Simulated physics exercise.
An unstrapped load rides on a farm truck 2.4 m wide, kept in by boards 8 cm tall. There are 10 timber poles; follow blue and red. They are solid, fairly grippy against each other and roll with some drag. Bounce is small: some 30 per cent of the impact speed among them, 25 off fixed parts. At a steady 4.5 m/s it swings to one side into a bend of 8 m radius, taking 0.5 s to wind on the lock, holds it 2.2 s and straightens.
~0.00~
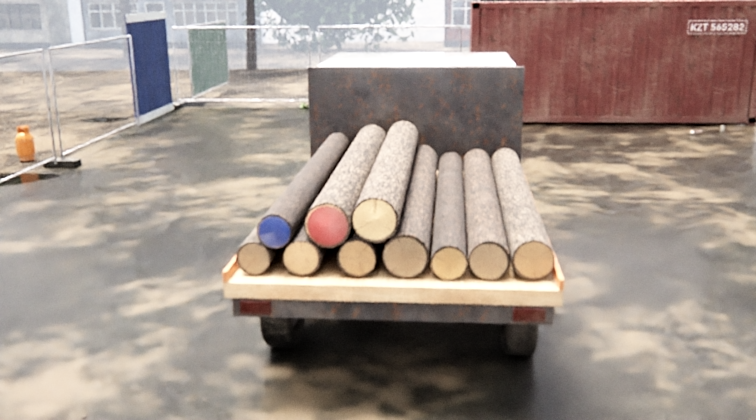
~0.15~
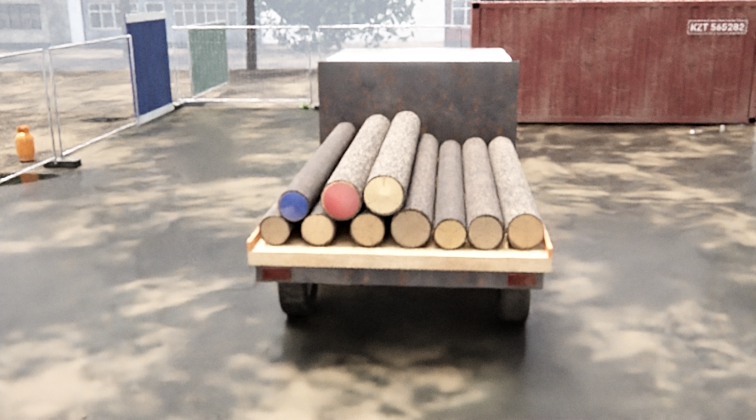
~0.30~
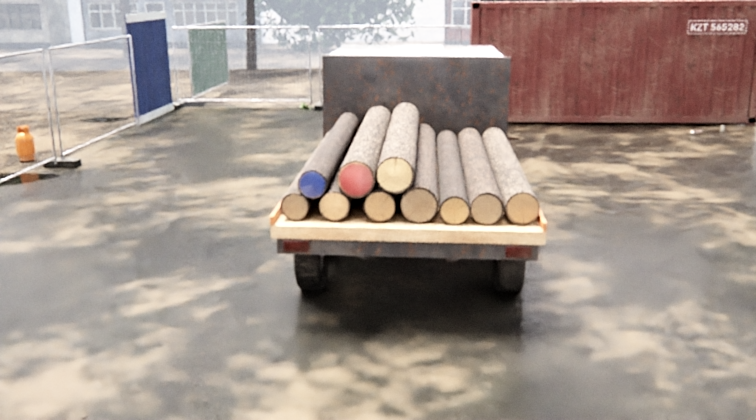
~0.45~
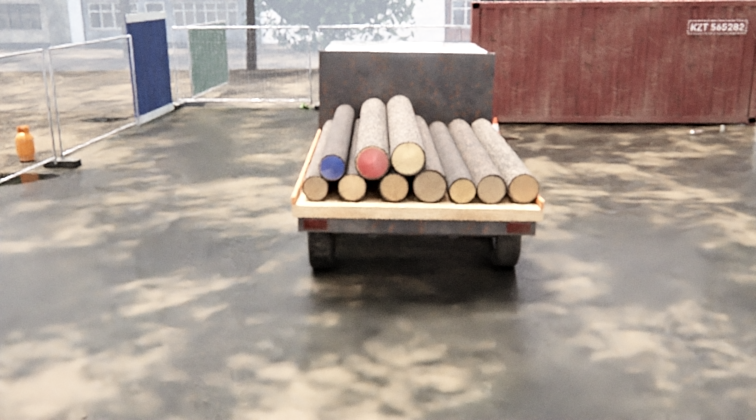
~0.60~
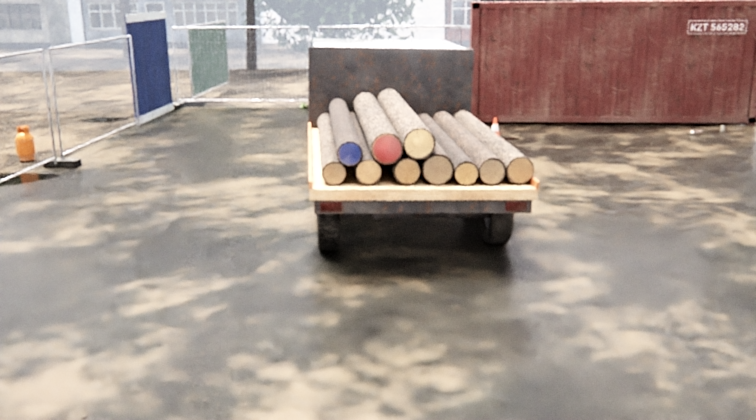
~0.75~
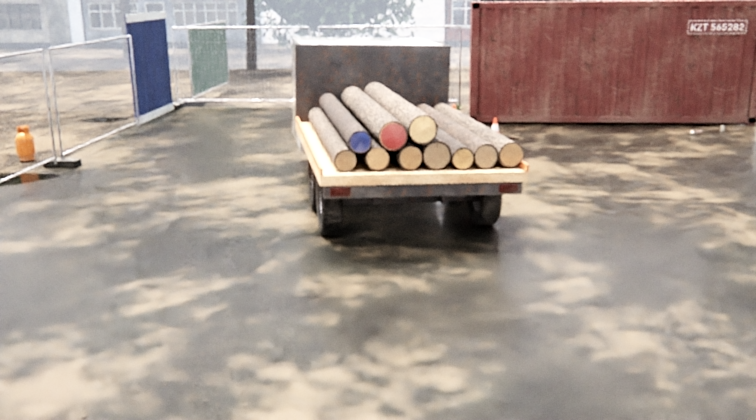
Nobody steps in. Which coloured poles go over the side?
Blue remains on the deck. Red remains on the deck.
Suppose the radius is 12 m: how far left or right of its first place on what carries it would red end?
Some 5 cm rightwards.
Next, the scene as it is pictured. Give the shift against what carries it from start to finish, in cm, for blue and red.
Blue 5, red 5.
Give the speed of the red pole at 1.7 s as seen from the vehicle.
Roughly 0.0 m/s.
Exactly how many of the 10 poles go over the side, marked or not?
0 of them.
Then, 1.7 s in, blue is up on others, 45 cm from the left edge; red is up on others, 85 cm from the left edge; 0 of 10 are off.
Then, 2.8 s in, still the same for blue, red; 0 of 10 are off.
In the end (4.1 s), blue is up on others, 35 cm from the left edge; red is up on others, 75 cm from the left edge; 0 of 10 are off.
